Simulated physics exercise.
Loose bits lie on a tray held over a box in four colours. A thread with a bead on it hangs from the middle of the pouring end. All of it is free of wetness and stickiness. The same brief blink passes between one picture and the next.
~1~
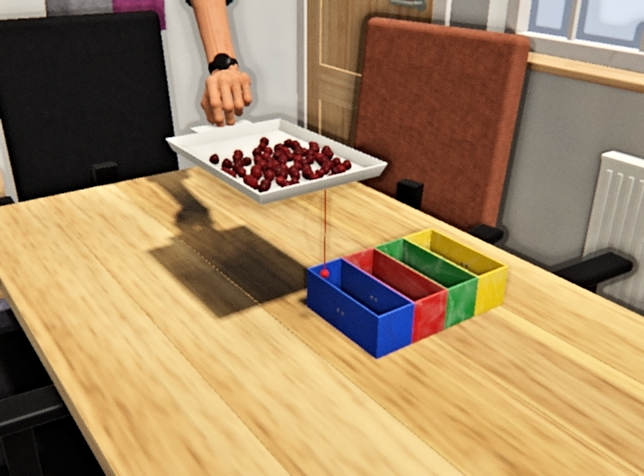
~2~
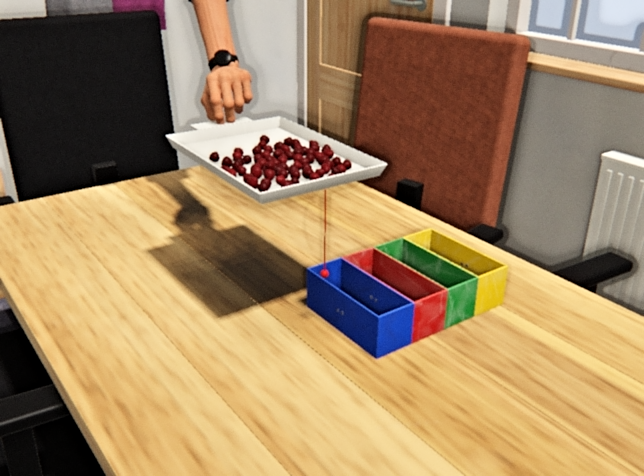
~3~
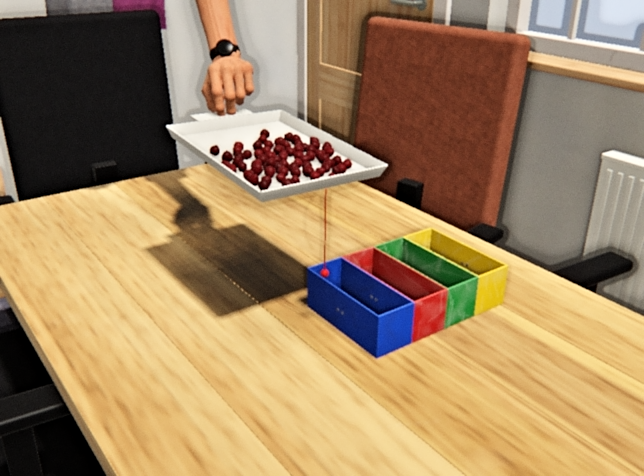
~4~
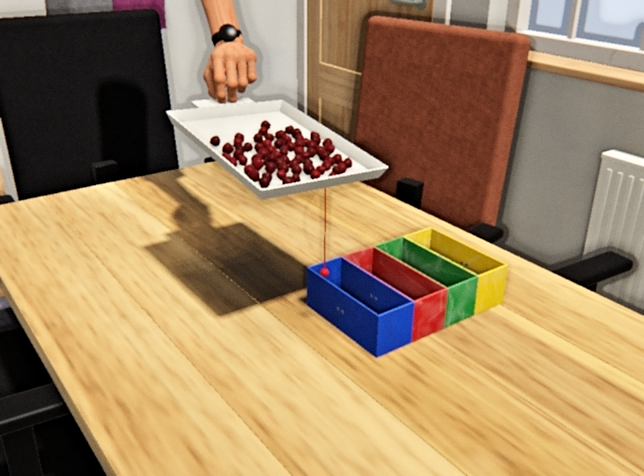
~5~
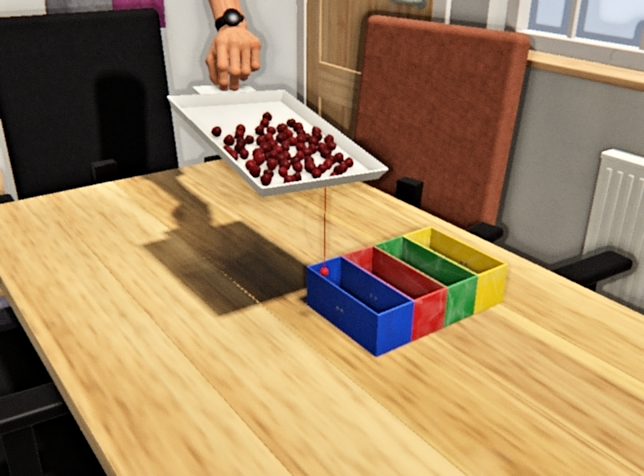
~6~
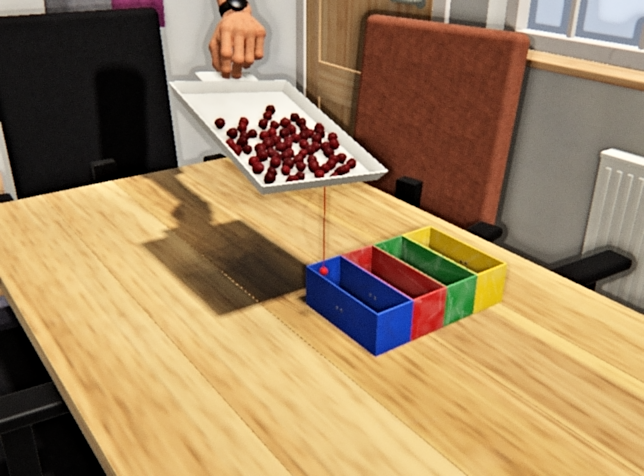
A hand slowly raises the back of a white tray of dark red dried cherries.
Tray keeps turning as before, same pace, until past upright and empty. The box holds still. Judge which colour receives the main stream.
Receiving the main stream: Red.
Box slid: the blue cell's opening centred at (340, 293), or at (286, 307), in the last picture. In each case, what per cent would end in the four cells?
In order: 100 percent, then 100 percent.
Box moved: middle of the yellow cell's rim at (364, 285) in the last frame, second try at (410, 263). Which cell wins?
The cell in yellow first, the cell in green second.
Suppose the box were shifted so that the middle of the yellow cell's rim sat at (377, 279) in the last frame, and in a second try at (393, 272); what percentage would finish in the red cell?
0 %, then 10 %.
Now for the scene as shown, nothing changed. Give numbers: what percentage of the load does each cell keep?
The blue cell holds 30 %, the red cell 50 %, the green cell 10 % and the yellow cell 0 %.
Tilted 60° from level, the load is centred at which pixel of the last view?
In the last view, the load is centred close to (333, 151).
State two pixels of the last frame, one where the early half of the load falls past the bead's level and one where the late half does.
The opening part goes through (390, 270); what follows goes through (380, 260).
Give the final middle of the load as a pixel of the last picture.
Near (393, 310).
Just after the last frame, tray tipped steeply; every one on the tray.
A moment on, tray tipped right over; about a tenth on the tray; roughly a third in the red cell; roughly a quarter in the blue cell; about a tenth in the green cell; roughly a third falling or outside the box.
Further on, tray tipped past a quarter turn; roughly half in the red cell; roughly a quarter in the blue cell; about a tenth in the green cell; just a few in the yellow cell; about a tenth falling or outside the box.
When it is over, tray tipped past a quarter turn; roughly half in the red cell; roughly a quarter in the blue cell; about a tenth in the green cell; just a few in the yellow cell; about a tenth outside the box.
